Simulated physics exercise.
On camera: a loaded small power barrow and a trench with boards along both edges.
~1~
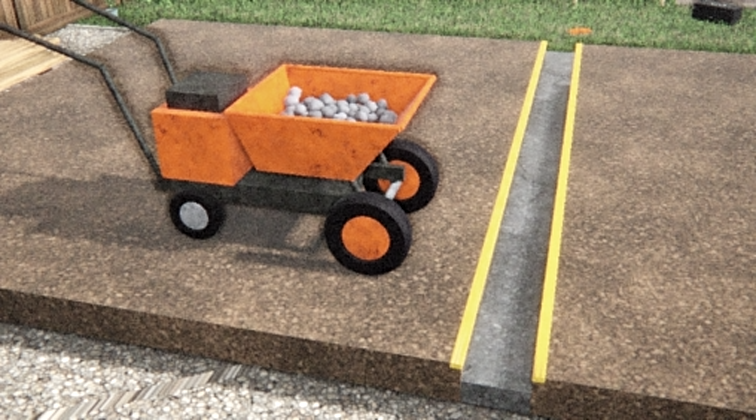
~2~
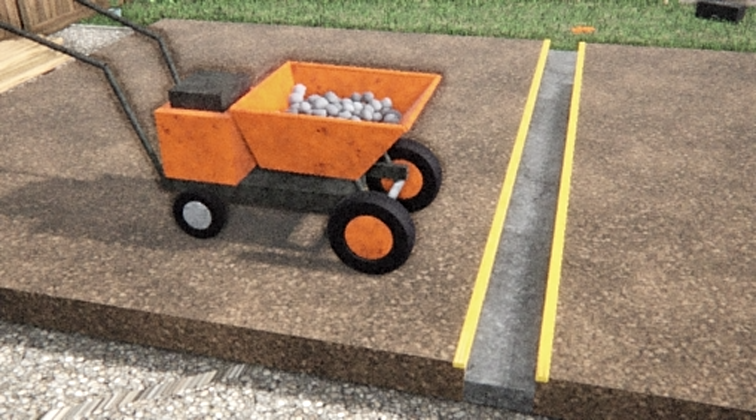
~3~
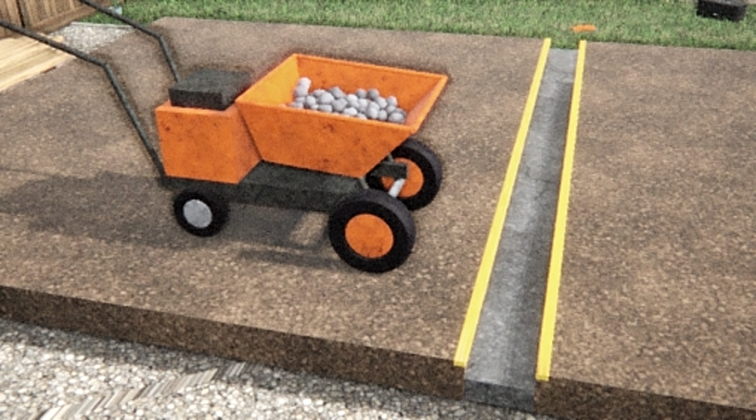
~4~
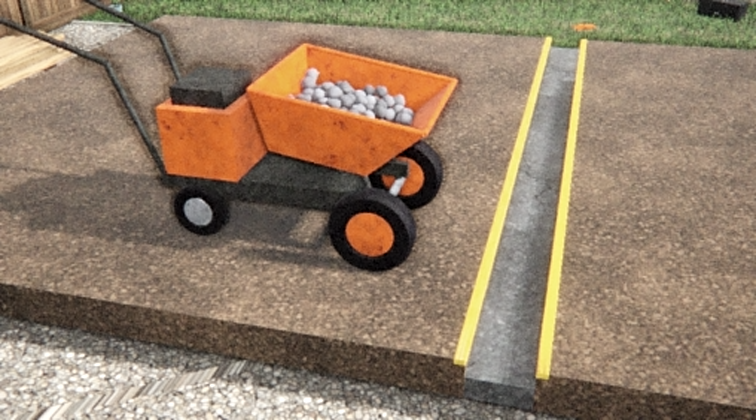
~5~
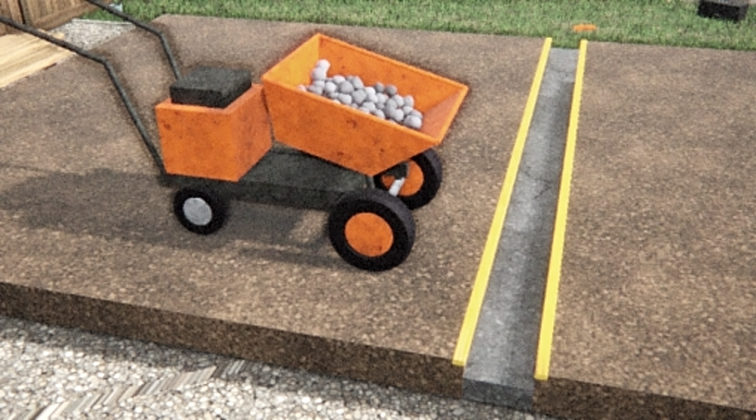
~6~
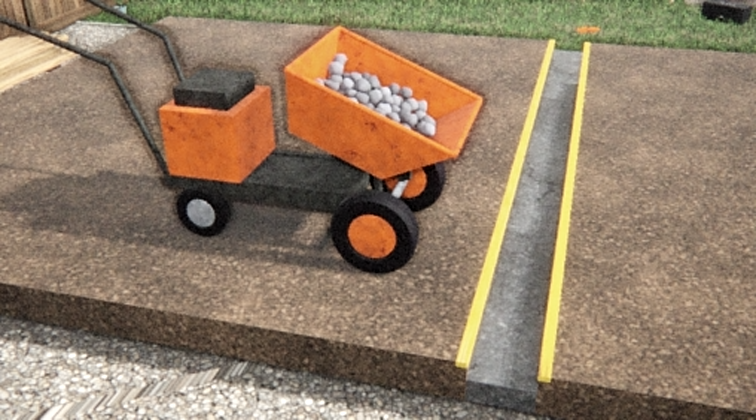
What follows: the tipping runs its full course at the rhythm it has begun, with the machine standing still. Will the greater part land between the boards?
Between the edges lies over half of the load.
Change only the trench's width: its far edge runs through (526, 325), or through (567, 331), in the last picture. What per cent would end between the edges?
In turn 40 and 90 in a hundred.
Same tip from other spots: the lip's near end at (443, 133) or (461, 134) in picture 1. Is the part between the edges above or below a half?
The first try: The smaller part. The second: Under half.
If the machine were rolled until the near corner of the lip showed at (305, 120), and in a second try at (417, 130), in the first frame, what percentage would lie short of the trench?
First some 60, then 0 per cent.
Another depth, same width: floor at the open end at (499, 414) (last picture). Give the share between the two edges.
Roughly 80 in a hundred.
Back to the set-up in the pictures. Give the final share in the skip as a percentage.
It comes to 5 per cent or so.
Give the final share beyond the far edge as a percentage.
Some 25 per cent.
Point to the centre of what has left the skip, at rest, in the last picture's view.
Roughly at (535, 256).
Soon after the last picture, skip tipped steeply; all in the skip.
A little later, skip tipped right over; about half in the skip; about half in or heaped over the trench; a small part beyond it.
Later still, skip tipped right over; a small part in the skip; about two thirds in or heaped over the trench; about a quarter beyond it.
At rest, skip tipped right over; a small part in the skip; most in or heaped over the trench; about a quarter beyond it.
